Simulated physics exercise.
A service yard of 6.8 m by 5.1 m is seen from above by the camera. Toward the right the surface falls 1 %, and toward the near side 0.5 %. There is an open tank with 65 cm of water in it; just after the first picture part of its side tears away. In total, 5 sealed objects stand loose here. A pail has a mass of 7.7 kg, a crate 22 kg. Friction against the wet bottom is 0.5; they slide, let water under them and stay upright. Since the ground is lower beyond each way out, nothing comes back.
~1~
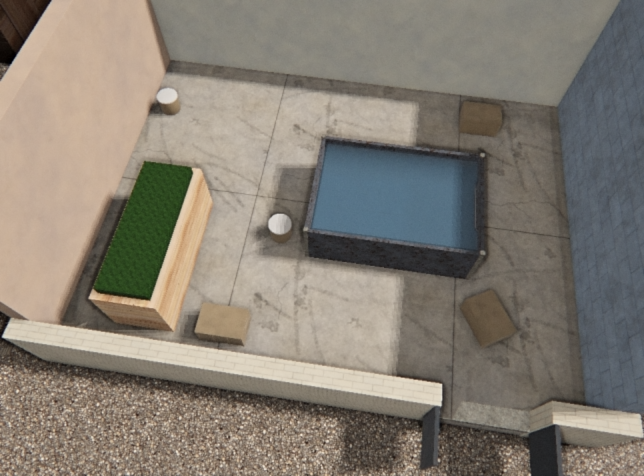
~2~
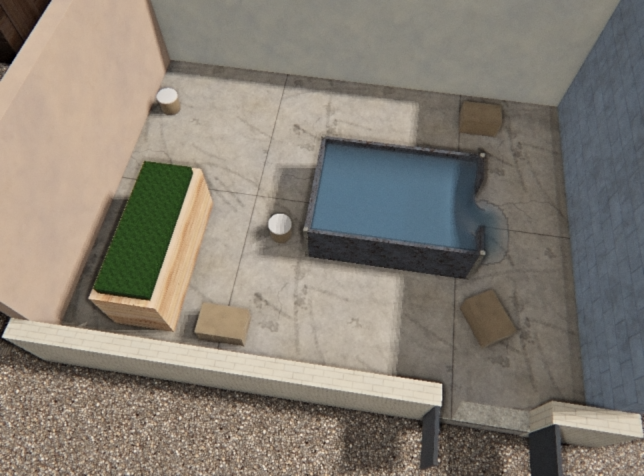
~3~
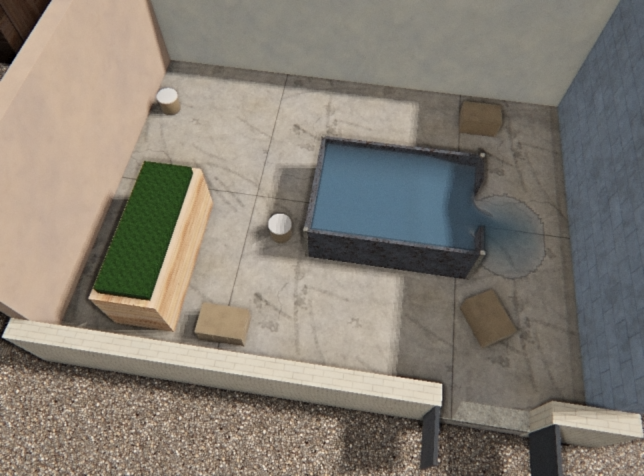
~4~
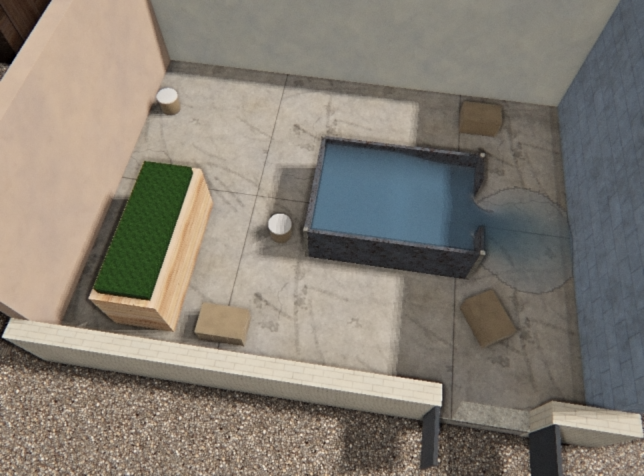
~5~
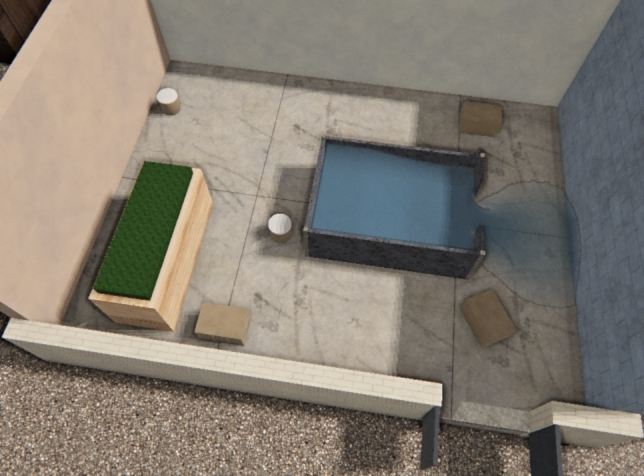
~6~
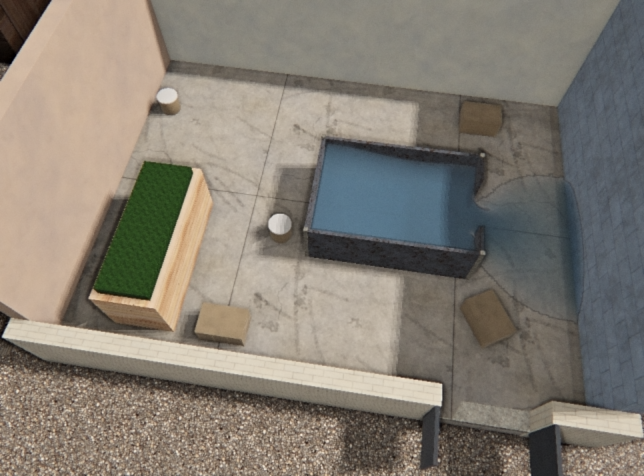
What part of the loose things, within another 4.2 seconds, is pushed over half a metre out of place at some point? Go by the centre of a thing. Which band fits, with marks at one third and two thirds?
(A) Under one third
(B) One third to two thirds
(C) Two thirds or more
Answer: A.
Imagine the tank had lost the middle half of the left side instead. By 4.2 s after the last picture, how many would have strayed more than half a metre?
That would give 3.
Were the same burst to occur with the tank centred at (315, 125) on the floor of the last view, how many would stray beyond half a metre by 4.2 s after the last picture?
In that case the number is 2.
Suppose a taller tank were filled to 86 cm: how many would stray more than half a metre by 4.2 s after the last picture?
Count under that change: 1.
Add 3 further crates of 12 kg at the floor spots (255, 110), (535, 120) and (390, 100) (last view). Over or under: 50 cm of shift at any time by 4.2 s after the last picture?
Order as given: Stays inside it, goes farther, goes farther.
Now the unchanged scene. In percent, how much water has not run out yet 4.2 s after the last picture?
Around 92 % of the water.
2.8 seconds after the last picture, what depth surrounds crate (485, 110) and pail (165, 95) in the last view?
About 6 and 0 cm.
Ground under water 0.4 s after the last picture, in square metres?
Close to 7.0 m2, I'd say.
Then, 0.4 s after the last picture 0 of 5 are over 50 cm from their spots; 0 afloat.
Then, 1.5 s after the last picture 0 of 5 are over 50 cm from their spots; 0 afloat.
Then, 2.8 s after the last picture 1 of 5 are over 50 cm from their spots; 0 afloat.
Then, 4.2 s after the last picture 1 of 5 are over 50 cm from their spots, and 1 have been at some point; 0 afloat.
